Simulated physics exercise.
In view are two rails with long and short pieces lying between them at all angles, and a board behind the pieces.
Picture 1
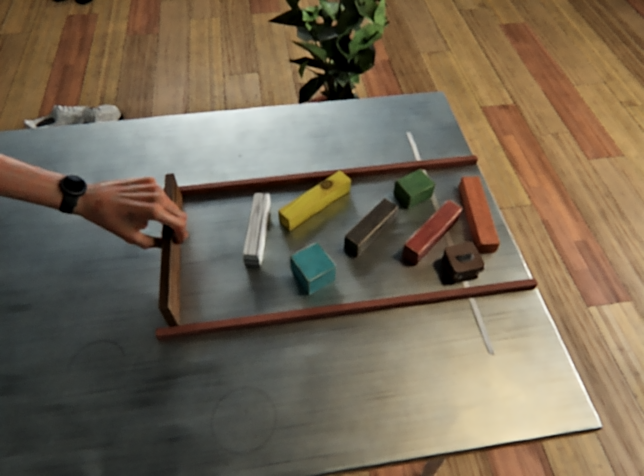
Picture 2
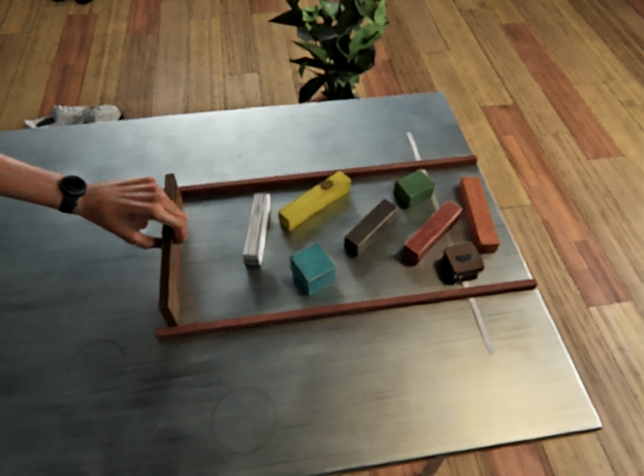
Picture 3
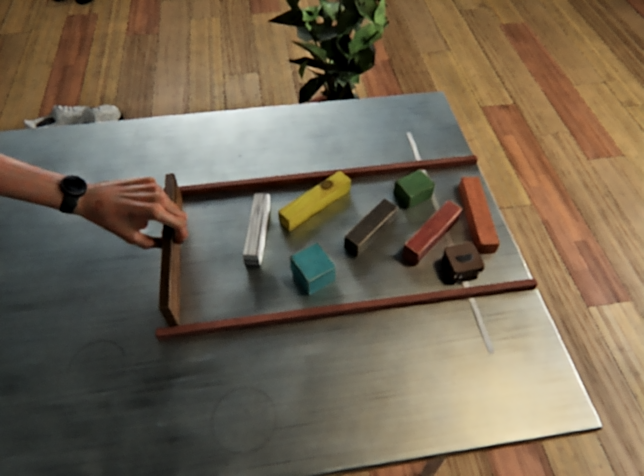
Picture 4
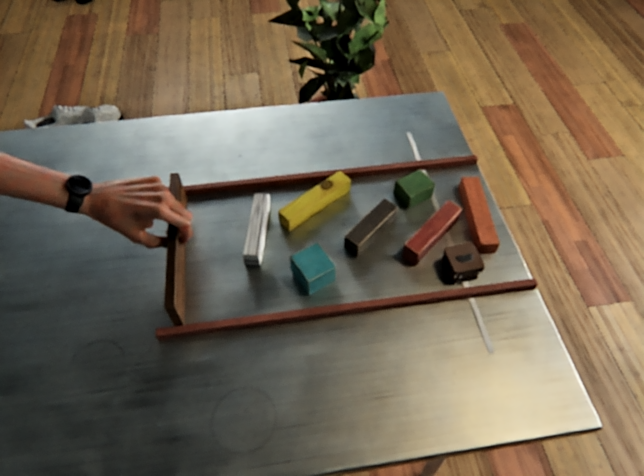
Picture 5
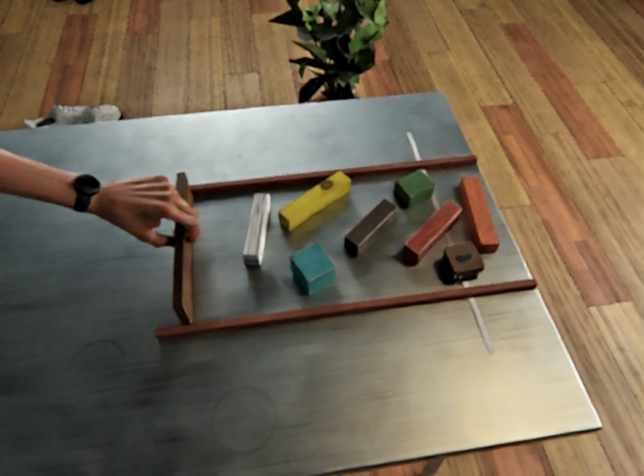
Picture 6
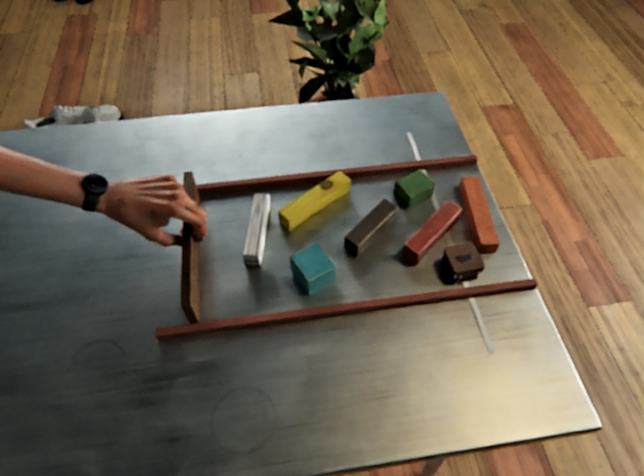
A hand slides a wooden board slightly right between two rails toward scattered, still coloured blocks.
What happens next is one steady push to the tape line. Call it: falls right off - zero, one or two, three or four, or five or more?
Call: One or two.
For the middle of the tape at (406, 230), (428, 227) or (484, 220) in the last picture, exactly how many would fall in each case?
Respectively 0, 1 and 6.
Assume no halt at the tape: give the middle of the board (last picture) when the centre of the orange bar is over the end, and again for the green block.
Around (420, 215) first and around (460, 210) second.
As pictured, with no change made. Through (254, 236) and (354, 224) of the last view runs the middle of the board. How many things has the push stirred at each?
1 and 5.
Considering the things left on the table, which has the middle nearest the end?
It would be the brown case.
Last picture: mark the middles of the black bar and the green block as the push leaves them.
The black bar at (489, 221), the green block at (488, 184).
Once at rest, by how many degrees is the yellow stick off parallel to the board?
Misalignment: Close to 15°.
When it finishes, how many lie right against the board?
2.
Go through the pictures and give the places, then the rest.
Orange bar (478, 214); brown case (462, 263); red bar (432, 232); board (172, 245); tape (444, 225), in the first picture.
Brown case (462, 263); black bar (371, 227), in the second picture.
Red bar (432, 232); white stick (257, 229), in the third picture.
Orange bar (478, 214); green block (414, 189), in the fourth picture.
Brown case (462, 263); board (184, 244), in the fifth picture.
Orange bar (478, 214); brown case (462, 263); red bar (432, 232); board (191, 243); tape (444, 225), in the sixth picture.
Soon after, none off yet; orange bar at rest near (478, 214); brown case at rest near (462, 263); red bar at rest near (432, 232).
In the end, the number that fall off is one or two; gone, orange bar.
